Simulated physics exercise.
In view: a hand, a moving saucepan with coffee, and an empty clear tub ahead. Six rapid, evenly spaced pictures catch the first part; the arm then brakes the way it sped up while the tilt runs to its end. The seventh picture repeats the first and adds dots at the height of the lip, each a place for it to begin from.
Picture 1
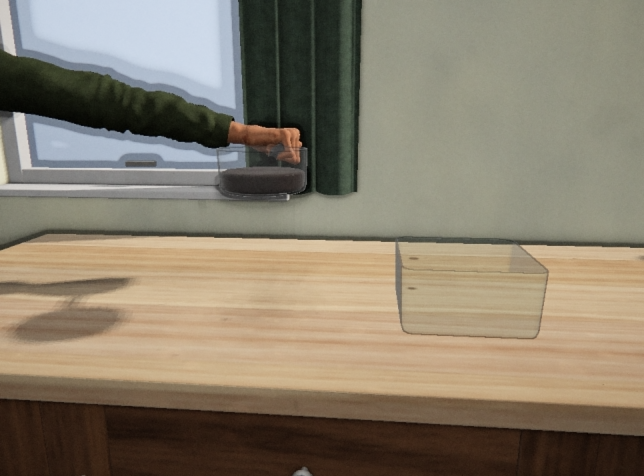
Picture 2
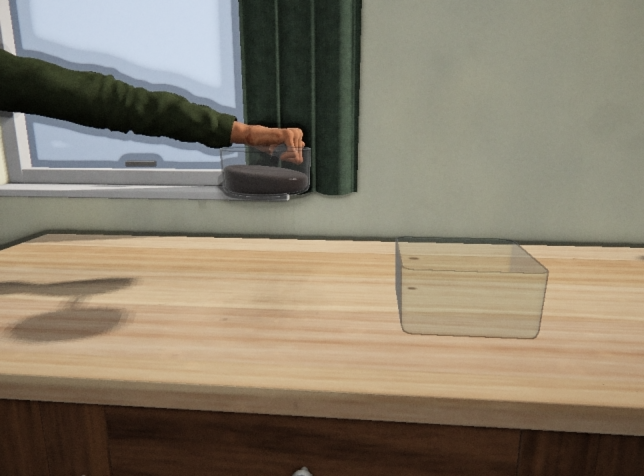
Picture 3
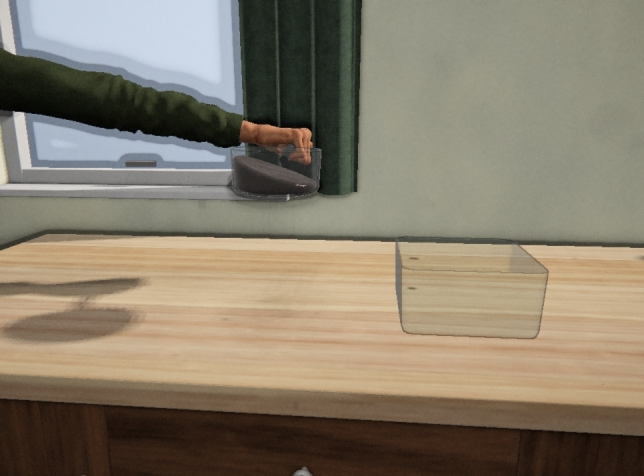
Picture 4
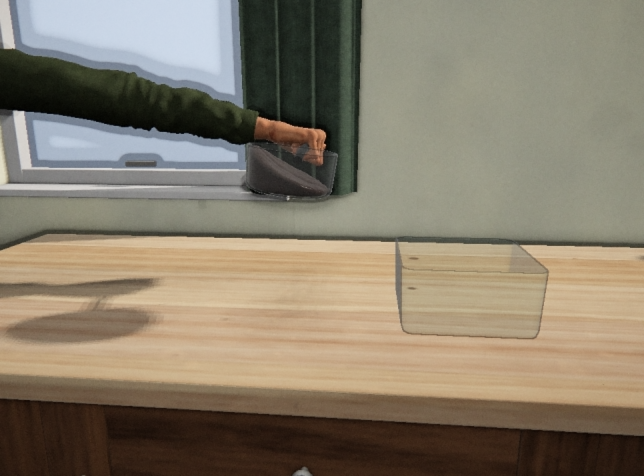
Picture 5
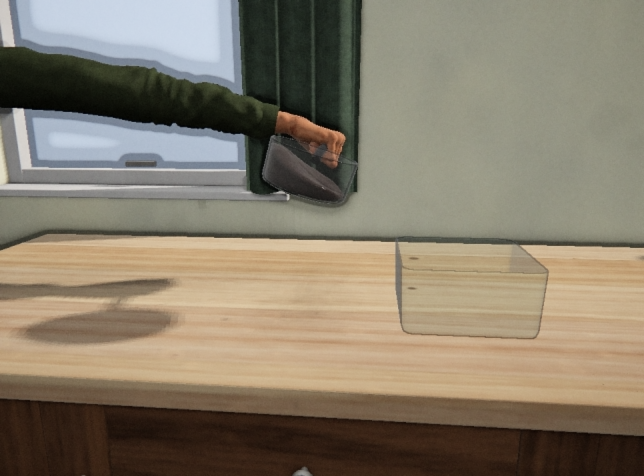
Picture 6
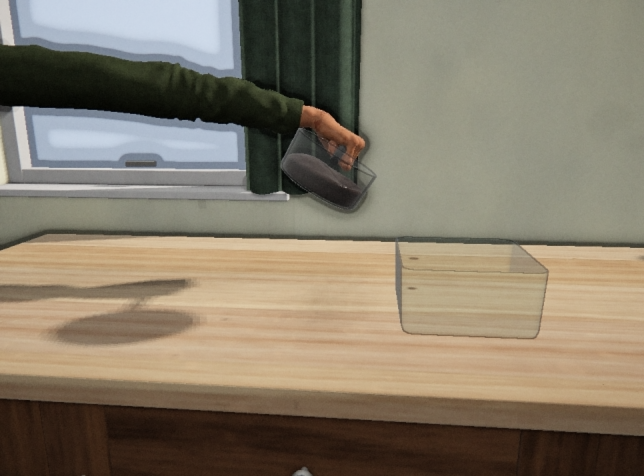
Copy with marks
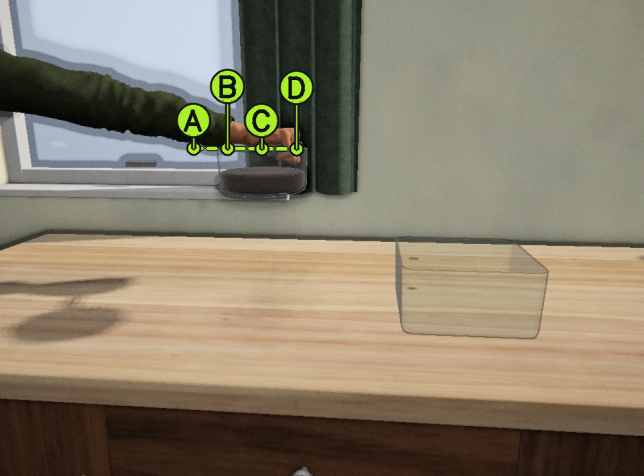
A hand in a dark green sleeve moved a clear container of dark liquid slowly right, past a window and curtain, then tilted it rightward above a wooden counter where an empty clear tub sat.
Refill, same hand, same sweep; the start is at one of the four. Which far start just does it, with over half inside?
It is C.
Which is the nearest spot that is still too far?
It is B.
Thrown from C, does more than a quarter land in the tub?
Yes, it does.
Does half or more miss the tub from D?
No.
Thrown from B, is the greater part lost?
Yes.
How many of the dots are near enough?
Two of them.
On the marked copy, A at (193, 148); B at (227, 148); C at (261, 148); D at (296, 149).
With A, about 11 % lands in the tub, 87 % falls short.
With B, about 34 % lands in the tub, 58 % falls short and 8 % goes beside or beyond.
With C, about 64 % lands in the tub, 33 % falls short and 3 % goes beside or beyond.
With D, about 83 % lands in the tub, 14 % falls short and 4 % goes beside or beyond.
